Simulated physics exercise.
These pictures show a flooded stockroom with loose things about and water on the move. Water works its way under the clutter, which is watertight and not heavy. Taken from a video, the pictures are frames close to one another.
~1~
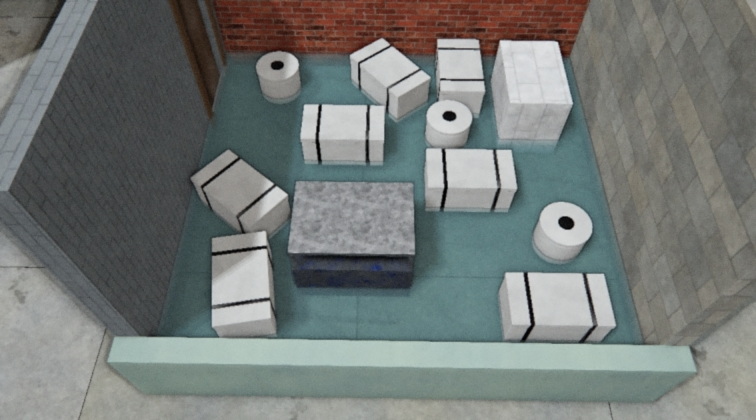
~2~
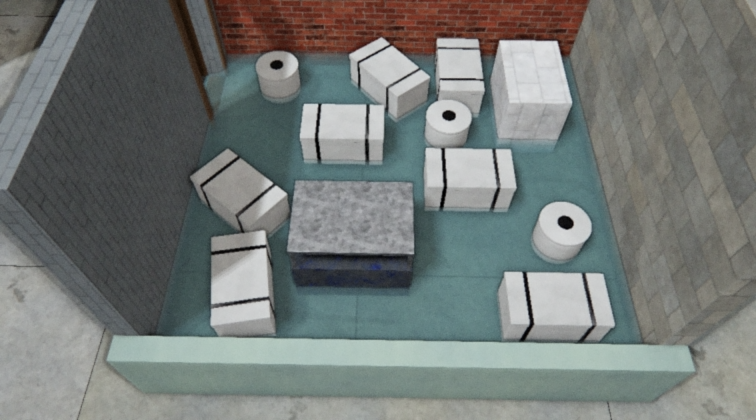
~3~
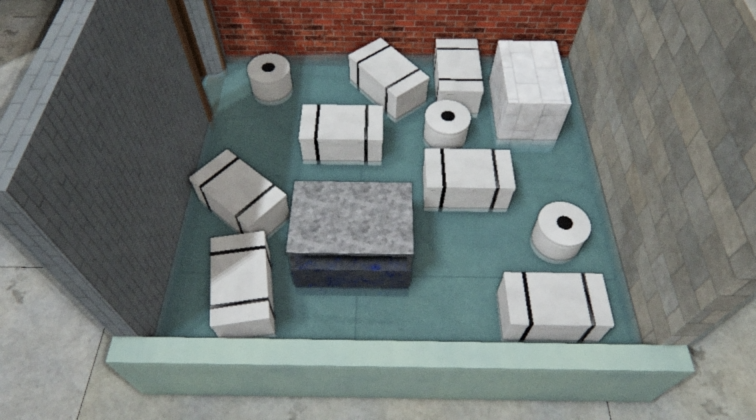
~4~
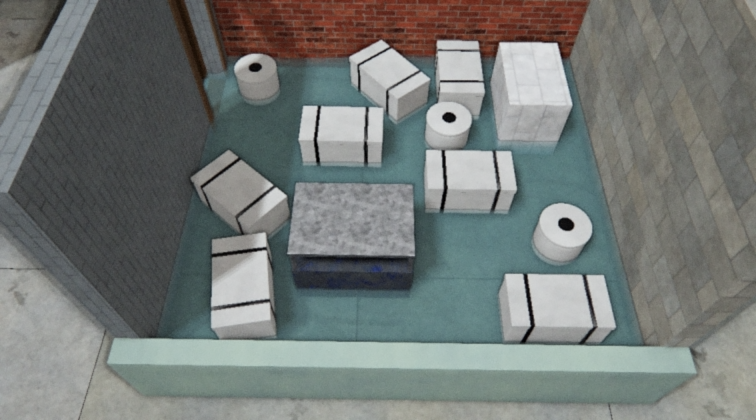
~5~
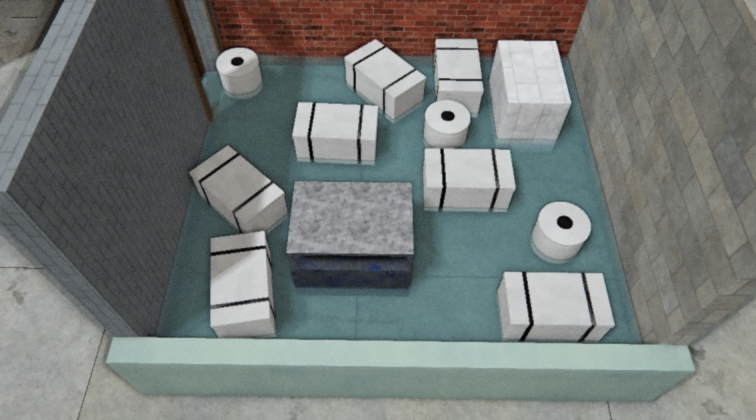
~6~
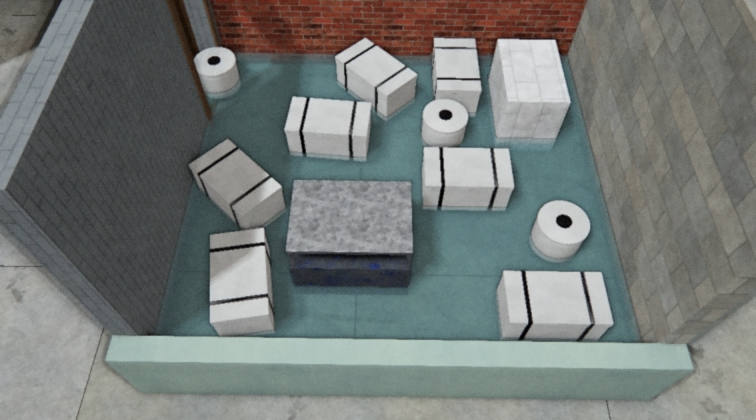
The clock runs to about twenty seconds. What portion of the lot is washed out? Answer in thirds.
The portion washed out is not even a third.
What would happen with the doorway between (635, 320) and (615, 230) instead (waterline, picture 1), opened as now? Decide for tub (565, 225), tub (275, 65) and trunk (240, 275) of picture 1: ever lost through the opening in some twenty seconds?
In the order given: Flushed out, retained, retained.
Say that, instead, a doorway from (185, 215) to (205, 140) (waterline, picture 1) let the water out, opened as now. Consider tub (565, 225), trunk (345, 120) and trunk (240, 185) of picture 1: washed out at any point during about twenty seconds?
Each in turn: Never leaves, exits, exits.
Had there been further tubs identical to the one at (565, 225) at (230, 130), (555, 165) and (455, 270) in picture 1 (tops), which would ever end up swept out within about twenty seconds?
Exits, remains, remains.
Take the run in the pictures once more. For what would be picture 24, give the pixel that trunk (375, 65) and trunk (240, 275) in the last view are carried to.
Around (246, 55) for the first and around (234, 212) for the second.
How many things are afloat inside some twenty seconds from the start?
It comes to 6.
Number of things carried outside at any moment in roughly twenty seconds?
My tally gives 3.
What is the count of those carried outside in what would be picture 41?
I reckon 3.
A moment on, 1 of 10 are out; 9 afloat.
Next, 2 of 10 are out; 8 afloat.
Later, 3 of 10 are out; 6 afloat.
In the end, 3 of 10 are out; 6 afloat.
